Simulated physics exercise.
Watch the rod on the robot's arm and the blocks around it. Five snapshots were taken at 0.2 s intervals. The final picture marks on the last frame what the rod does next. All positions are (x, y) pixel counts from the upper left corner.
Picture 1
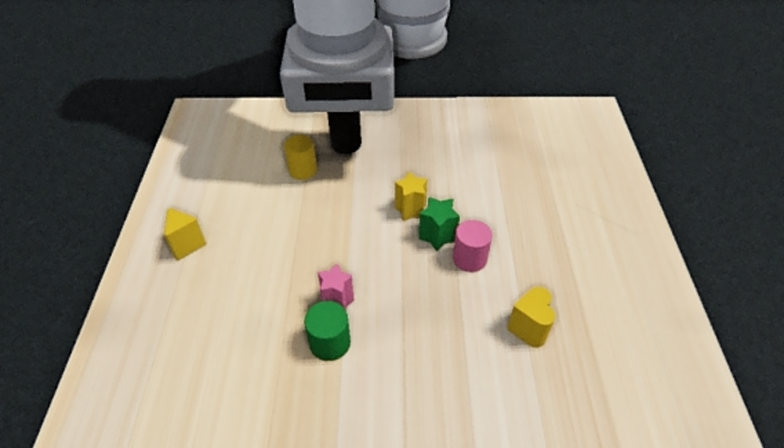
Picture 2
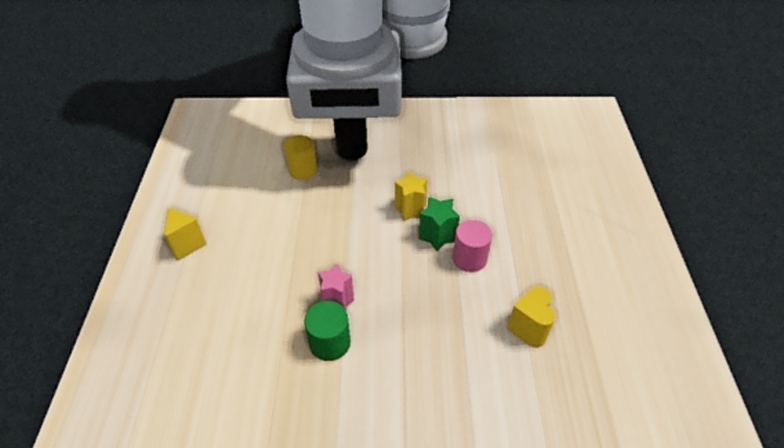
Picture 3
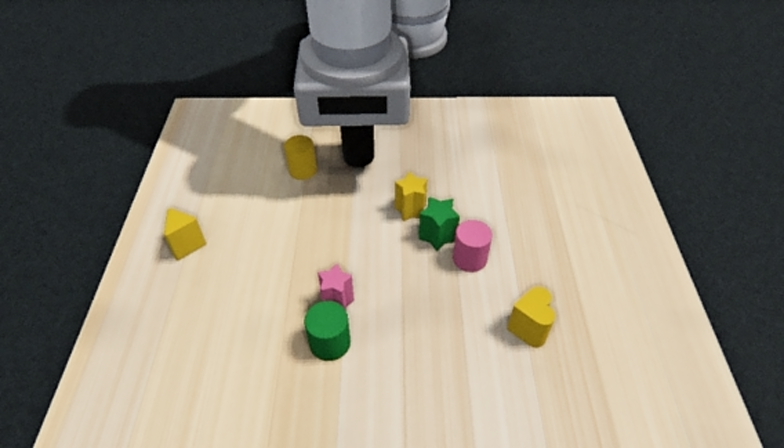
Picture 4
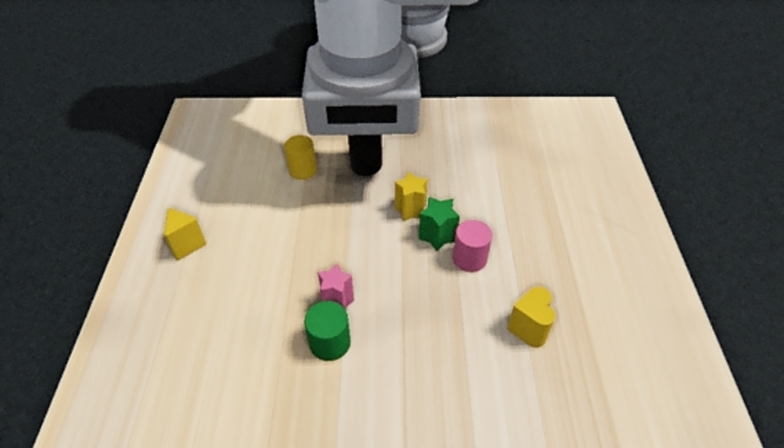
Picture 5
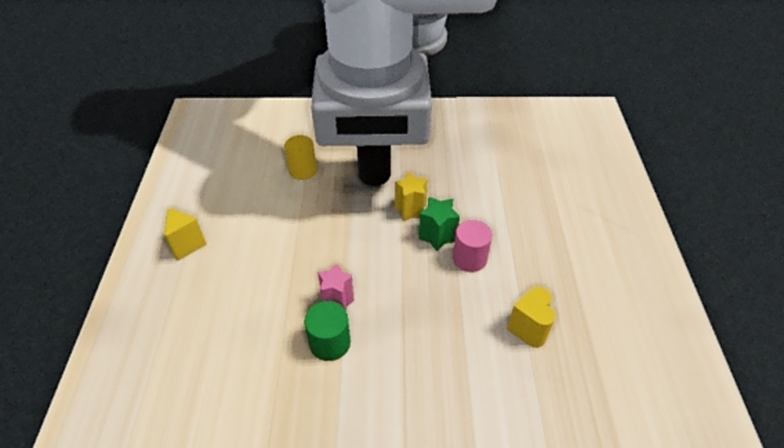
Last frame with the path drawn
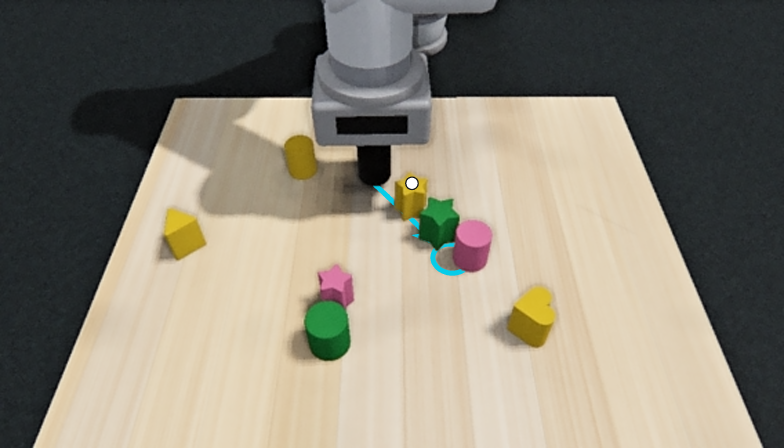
We see a robot arm above a wooden board scattered with yellow, green and pink blocks. The arm's black rod moves slowly down and to the right, away from the yellow cylinder and closer to the yellow star, while the blocks stay still.
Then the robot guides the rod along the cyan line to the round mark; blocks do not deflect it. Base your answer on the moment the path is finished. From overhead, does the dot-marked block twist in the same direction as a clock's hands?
In short: No.
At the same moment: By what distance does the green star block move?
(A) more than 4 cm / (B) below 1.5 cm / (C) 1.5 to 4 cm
It's A.
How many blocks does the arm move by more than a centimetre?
My count: 3 or more.
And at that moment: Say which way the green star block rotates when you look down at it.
Short answer: Clockwise.
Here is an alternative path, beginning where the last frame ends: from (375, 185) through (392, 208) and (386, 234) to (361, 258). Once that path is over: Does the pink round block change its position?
It seems not.
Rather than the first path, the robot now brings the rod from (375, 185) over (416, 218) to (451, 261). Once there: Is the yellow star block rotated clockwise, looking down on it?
Short answer: No.
Drawn move, from (375, 185) to (451, 258); the dot is on the yellow star block.
The first path, step by step. One third of the way, rod (399, 198); yellow star block (427, 191), turned 20° anticlockwise; green star block (443, 212).
Two thirds of the way, rod (425, 223); yellow star block (454, 194), turned 70° anticlockwise; green star block (464, 217), turned 65° clockwise; pink round block (483, 243).
At the end, rod (452, 250); yellow round block still; yellow star block (455, 193), turned 80° anticlockwise; green star block (485, 223), turned 25° clockwise; pink round block (499, 251).
